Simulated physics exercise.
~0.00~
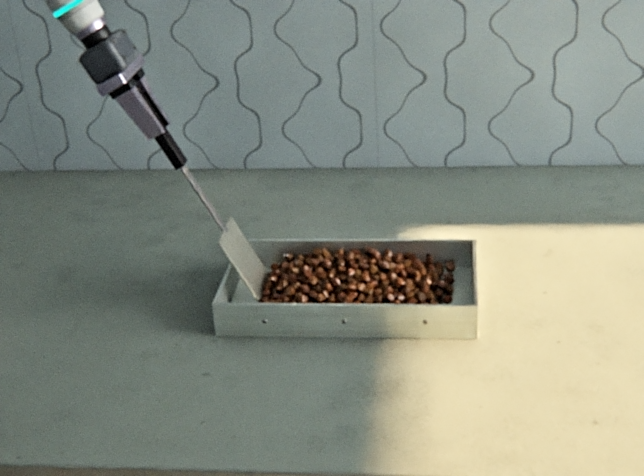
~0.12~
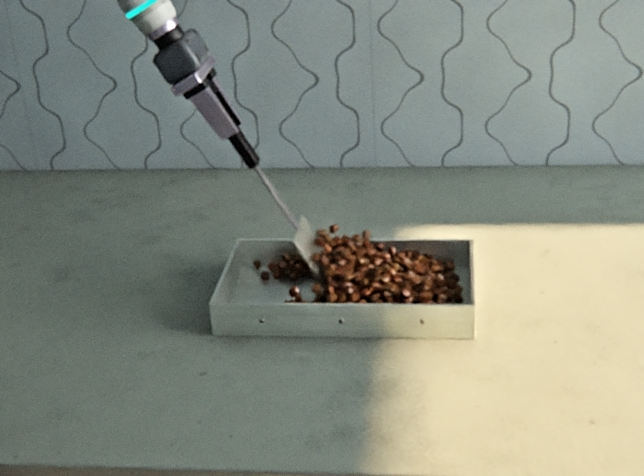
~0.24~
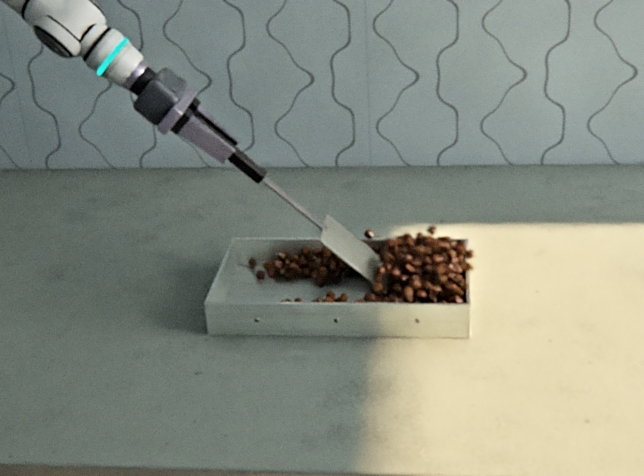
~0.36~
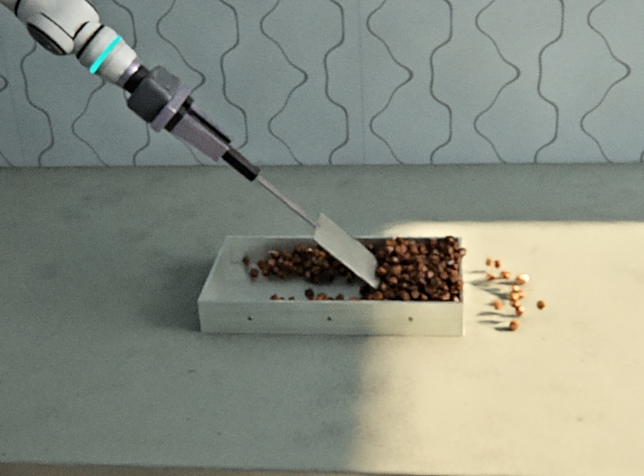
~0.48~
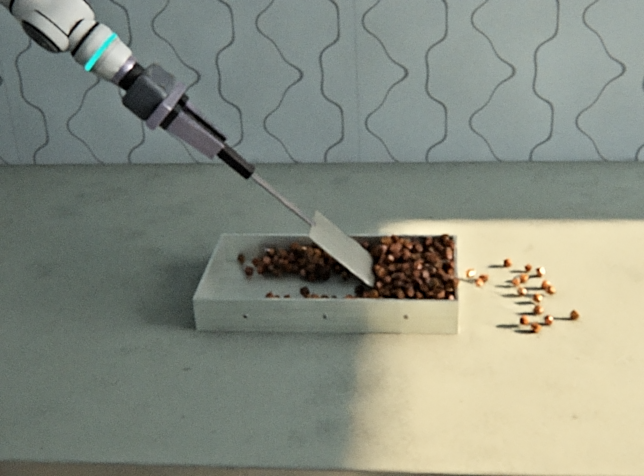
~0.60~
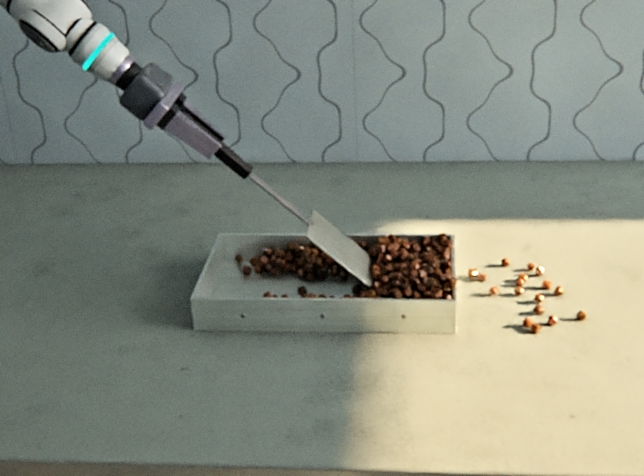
A robot arm with a glowing turquoise ring reaches in from the upper left, holding a flat metal turner in a shallow pale grey trough of reddish-brown pellets. The trough sits on a grey-green surface before a wall patterned with wavy lines, seen from the front and slightly above, with warm light falling at right. The blade pushes rightward, heaping the pellets against the far end while some slip behind it. It tilts flatter and stops as several spill over the right end. They scatter across the lit surface and settle, while most remain in the trough.
